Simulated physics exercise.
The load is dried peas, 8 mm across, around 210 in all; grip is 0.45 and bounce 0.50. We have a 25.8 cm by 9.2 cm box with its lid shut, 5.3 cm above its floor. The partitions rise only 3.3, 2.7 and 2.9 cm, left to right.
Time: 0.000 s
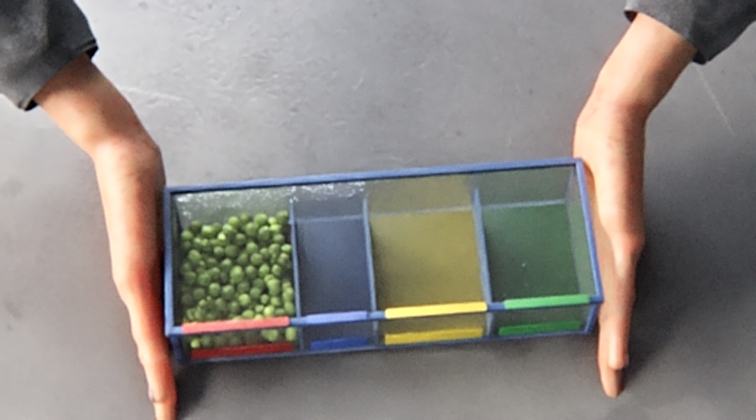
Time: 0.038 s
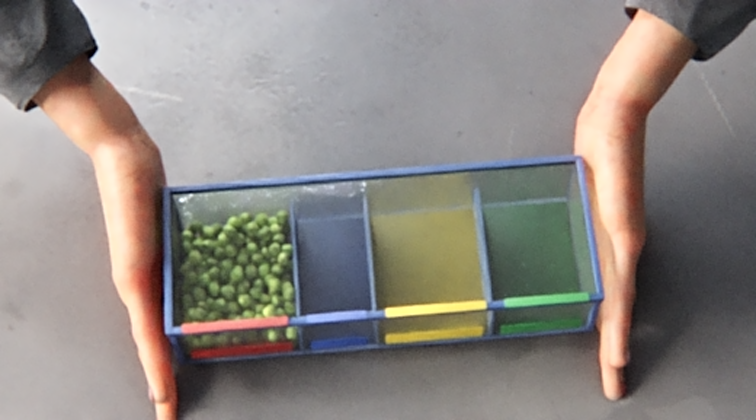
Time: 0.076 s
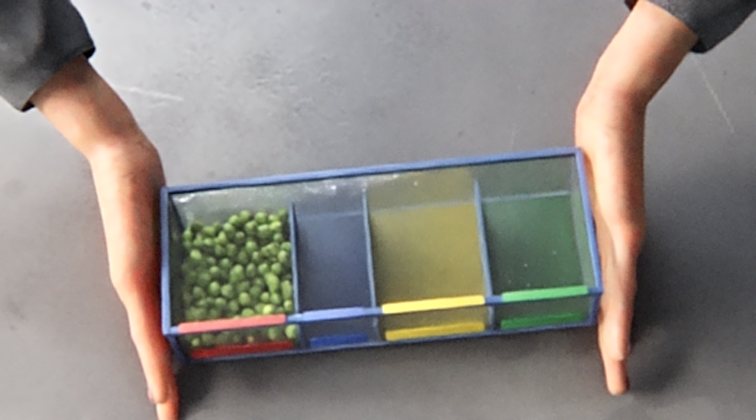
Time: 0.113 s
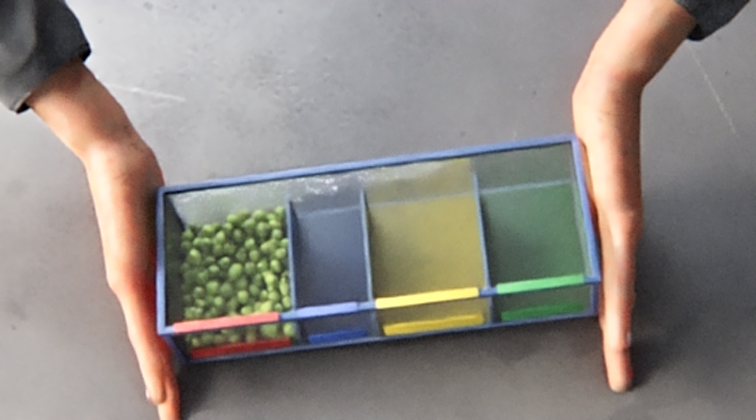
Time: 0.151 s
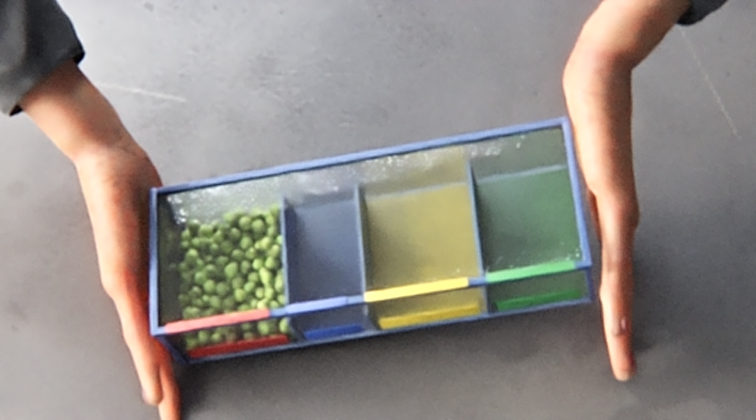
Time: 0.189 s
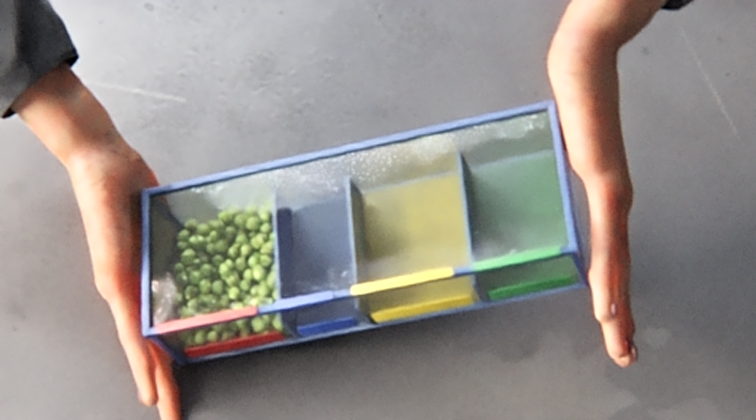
The clip opens on two hands holding a clear-lidded, blue-edged box almost level, with green peas filling only the red-marked left section while the blue, yellow and green ones sit empty. The hands then tilt it, slowly and then faster, raising the right end while the peas stay in the left section.
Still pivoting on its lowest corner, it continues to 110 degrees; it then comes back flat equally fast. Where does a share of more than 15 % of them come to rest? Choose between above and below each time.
Red: Above, blue: Below, green: Below, yellow: Below.
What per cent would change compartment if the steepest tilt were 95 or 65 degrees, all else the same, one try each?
About 0 and 0 per cent.
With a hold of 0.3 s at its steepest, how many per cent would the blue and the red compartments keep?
Then, in per cent: Blue 0, red 100.
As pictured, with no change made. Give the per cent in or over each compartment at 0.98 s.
It splits as red 100, blue 0, green 0 and yellow 0 percent.
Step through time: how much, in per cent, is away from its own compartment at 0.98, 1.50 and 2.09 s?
0, 0, 0.
After 0.98 s, tilt 110 degrees; red 100 %.
Then, at 1.50 s, tilt 49 degrees; red 100 %.
Then, at 2.09 s, tilt 0 degrees; red 100 %.
At rest (2.6 s), red 100 %, blue 0 %, green 0 %, yellow 0 %.
